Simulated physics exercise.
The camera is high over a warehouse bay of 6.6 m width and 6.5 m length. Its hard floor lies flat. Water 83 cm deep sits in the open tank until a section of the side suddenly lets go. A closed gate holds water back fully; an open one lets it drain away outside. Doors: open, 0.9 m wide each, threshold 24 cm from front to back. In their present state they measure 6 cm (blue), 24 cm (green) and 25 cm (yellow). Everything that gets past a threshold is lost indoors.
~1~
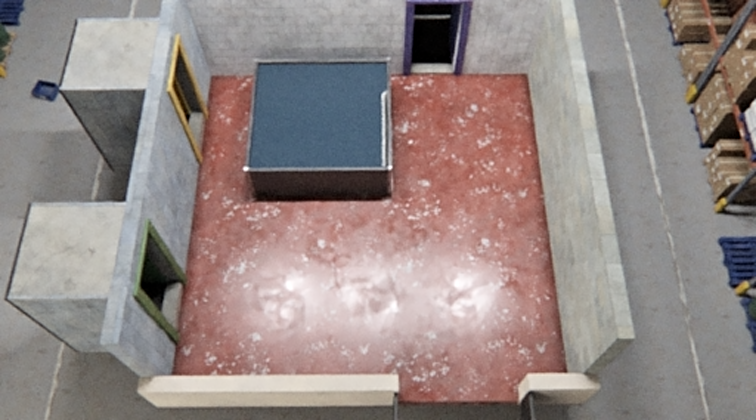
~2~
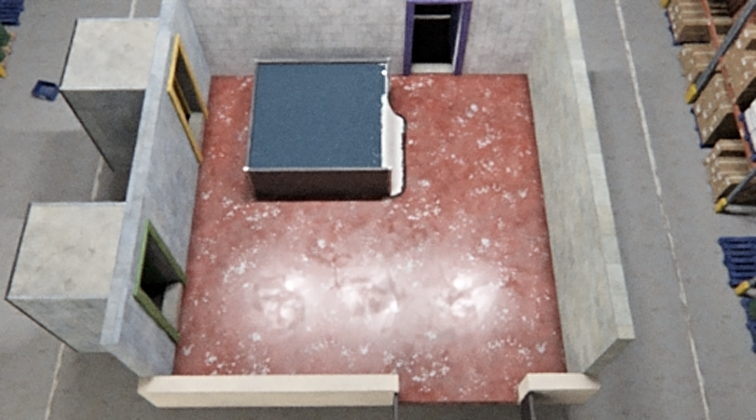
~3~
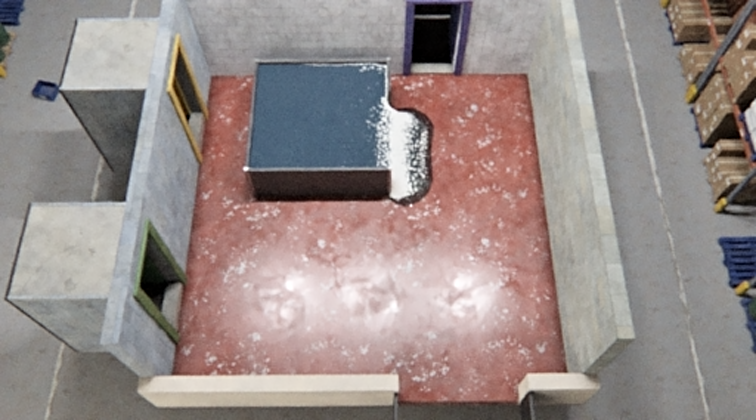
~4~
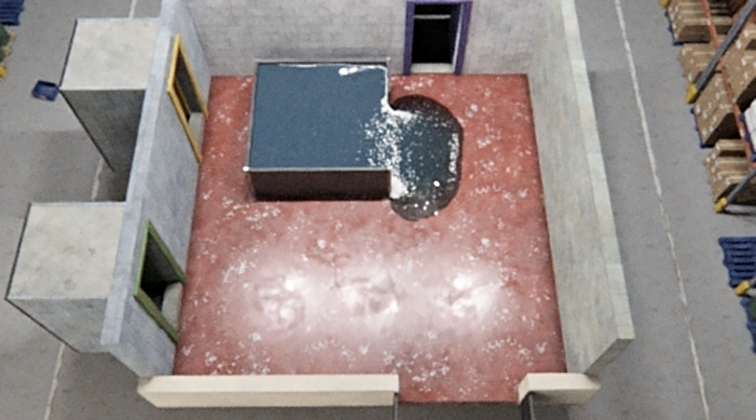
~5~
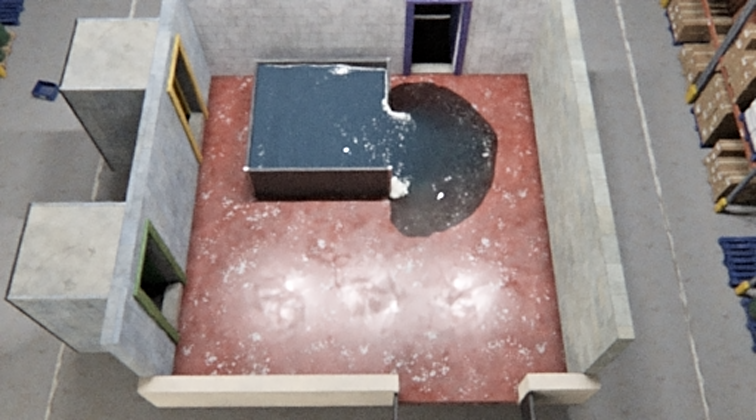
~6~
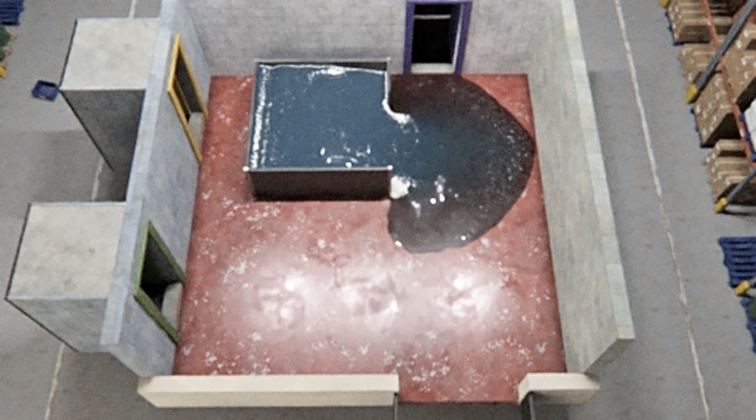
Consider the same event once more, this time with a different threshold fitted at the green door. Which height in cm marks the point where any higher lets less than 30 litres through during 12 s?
That point lies near 8.5 cm.
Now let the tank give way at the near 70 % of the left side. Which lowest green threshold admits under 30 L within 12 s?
About 9.0 cm.
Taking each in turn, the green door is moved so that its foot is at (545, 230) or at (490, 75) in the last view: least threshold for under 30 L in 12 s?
You'd want roughly 28 cm there first, then roughly 32 cm.
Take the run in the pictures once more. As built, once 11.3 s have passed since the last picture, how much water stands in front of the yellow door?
Some 11.5 centimetres.
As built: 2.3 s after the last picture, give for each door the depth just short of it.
In cm: Blue 12, green 0, yellow 0.
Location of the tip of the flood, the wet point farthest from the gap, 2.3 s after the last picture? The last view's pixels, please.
The farthest wet point sits near (563, 385) in the last view.
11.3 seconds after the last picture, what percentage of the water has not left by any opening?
Roughly 68 percent of the water remains.
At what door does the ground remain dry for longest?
Door: Green.
Then, 0.7 s after the last picture water covers 30 % of the floor, deepest (49 cm) near (534, 162); it has not reached the green door.
Then, 2.3 s after the last picture water covers 45 % of the floor, deepest (47 cm) near (563, 385); it has not reached the green door.
Then, 11.3 s after the last picture water covers 100 % of the floor, deepest (12 cm) near (291, 387); 9 cm at the green door, 0 litres in over its 24 cm threshold.
At the green door as built, the water peaked near 13 cm, 7.9 s after the last picture.
With a threshold of 7 cm, 58 litres would have come in within the 12 s; with 9.5 cm, 18 litres. So under 30 litres takes about 8.5 cm.
